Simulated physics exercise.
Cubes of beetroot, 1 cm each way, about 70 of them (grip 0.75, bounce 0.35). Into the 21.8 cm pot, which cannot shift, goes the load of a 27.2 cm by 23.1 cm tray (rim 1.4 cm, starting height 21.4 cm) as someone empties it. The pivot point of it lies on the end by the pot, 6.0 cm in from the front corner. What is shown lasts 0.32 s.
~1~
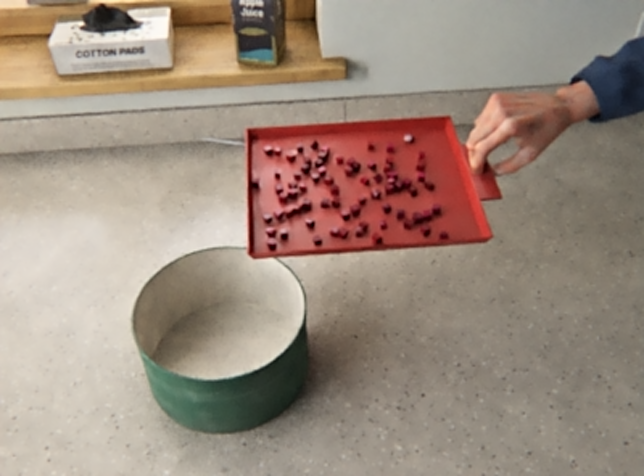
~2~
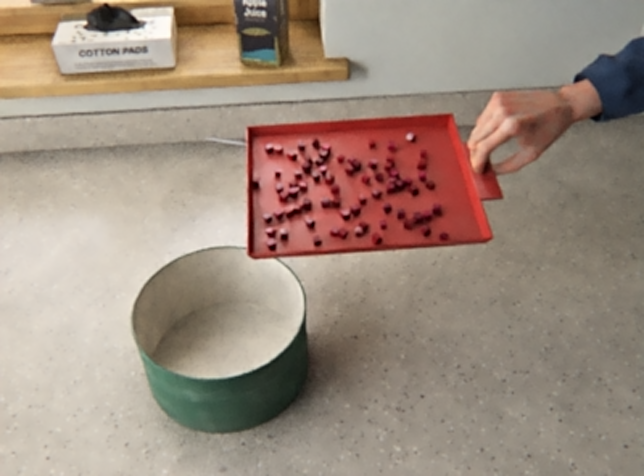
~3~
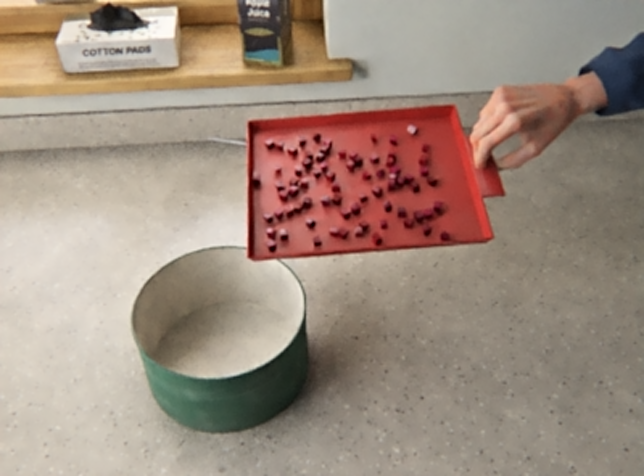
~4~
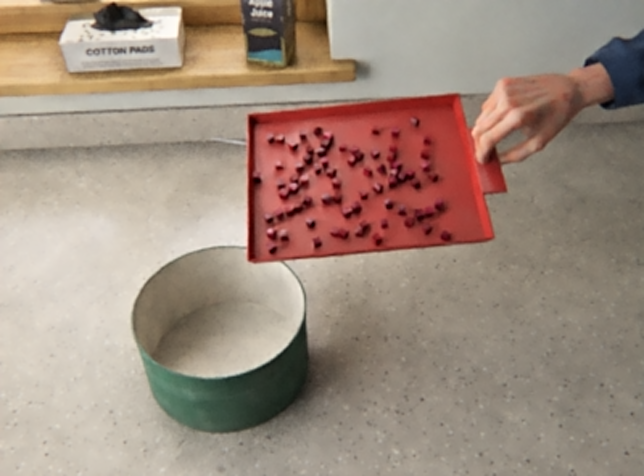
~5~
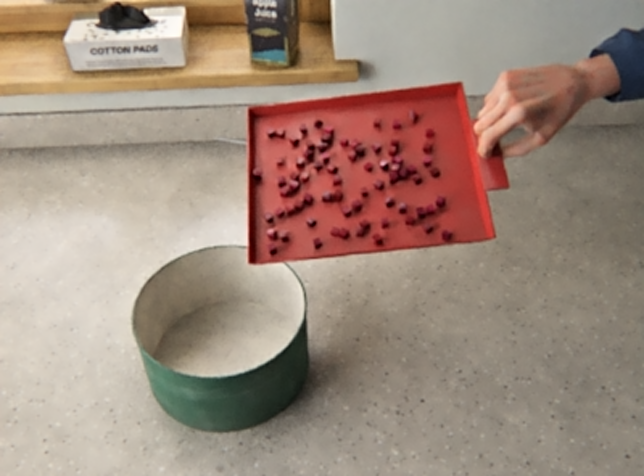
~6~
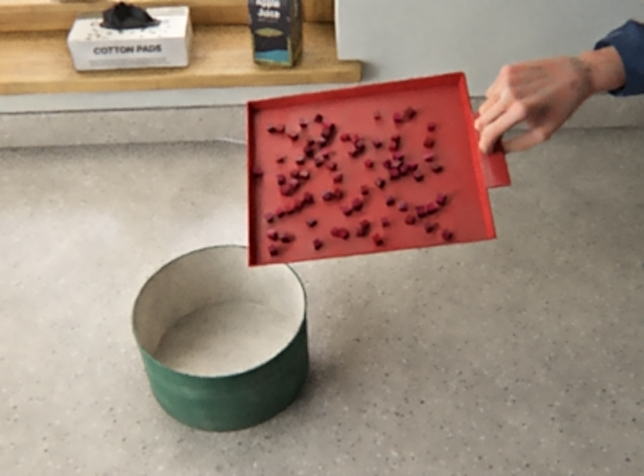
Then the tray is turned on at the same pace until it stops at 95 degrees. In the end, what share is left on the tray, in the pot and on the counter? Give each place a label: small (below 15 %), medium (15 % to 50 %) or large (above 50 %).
Shares by place: Tray small, pot large, counter medium.
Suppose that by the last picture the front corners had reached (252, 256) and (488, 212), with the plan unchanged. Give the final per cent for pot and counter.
Split: Pot = 100, counter = 0.
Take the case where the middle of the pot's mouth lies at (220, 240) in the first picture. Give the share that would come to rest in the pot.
Roughly 0 per cent.
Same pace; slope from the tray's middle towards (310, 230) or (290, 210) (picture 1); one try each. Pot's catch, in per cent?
First try: About 100 percent; second try: About 95 percent.
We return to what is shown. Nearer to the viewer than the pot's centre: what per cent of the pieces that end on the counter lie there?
Estimate: Close to 80 per cent of the pieces.
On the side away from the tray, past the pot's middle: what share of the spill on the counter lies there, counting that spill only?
Near 10 in a hundred.
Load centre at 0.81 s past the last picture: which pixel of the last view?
Load centre: About (293, 369) px.
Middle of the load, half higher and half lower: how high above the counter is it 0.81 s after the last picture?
Roughly 4 centimetres, more or less.
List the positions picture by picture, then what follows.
In the first picture, tray tilt 0 degrees, front corners at (253, 250) and (486, 234); middle of the pieces at (335, 190); pot at (219, 308).
In the second picture, tray tilt 1 degrees, front corners at (253, 251) and (487, 234); middle of the pieces at (335, 189).
In the third picture, tray tilt 5 degrees, front corners at (253, 253) and (487, 234), lowest corner left front; middle of the pieces at (336, 186).
In the fourth picture, tray tilt 10 degrees, front corners at (253, 256) and (488, 234), lowest corner left front; middle of the pieces at (337, 183).
In the fifth picture, tray tilt 14 degrees, front corners at (253, 259) and (489, 234), lowest corner left front; middle of the pieces at (337, 180).
In the sixth picture, tray tilt 19 degrees, front corners at (253, 261) and (490, 234), lowest corner left front; middle of the pieces at (337, 178); pot at (219, 306).
Then, 0.49 s after the last picture, tilt 55 degrees; the tray holds 90 %, the pot 0 %.
Then, 0.81 s after the last picture, tilt 79 degrees; the tray holds 40 %, the pot 35 %.
Then, 1.23 s after the last picture, tilt 95 degrees; the tray holds 10 %, the pot 50 %.
In the end, tray 0 %, pot 60 %, counter 40 %.
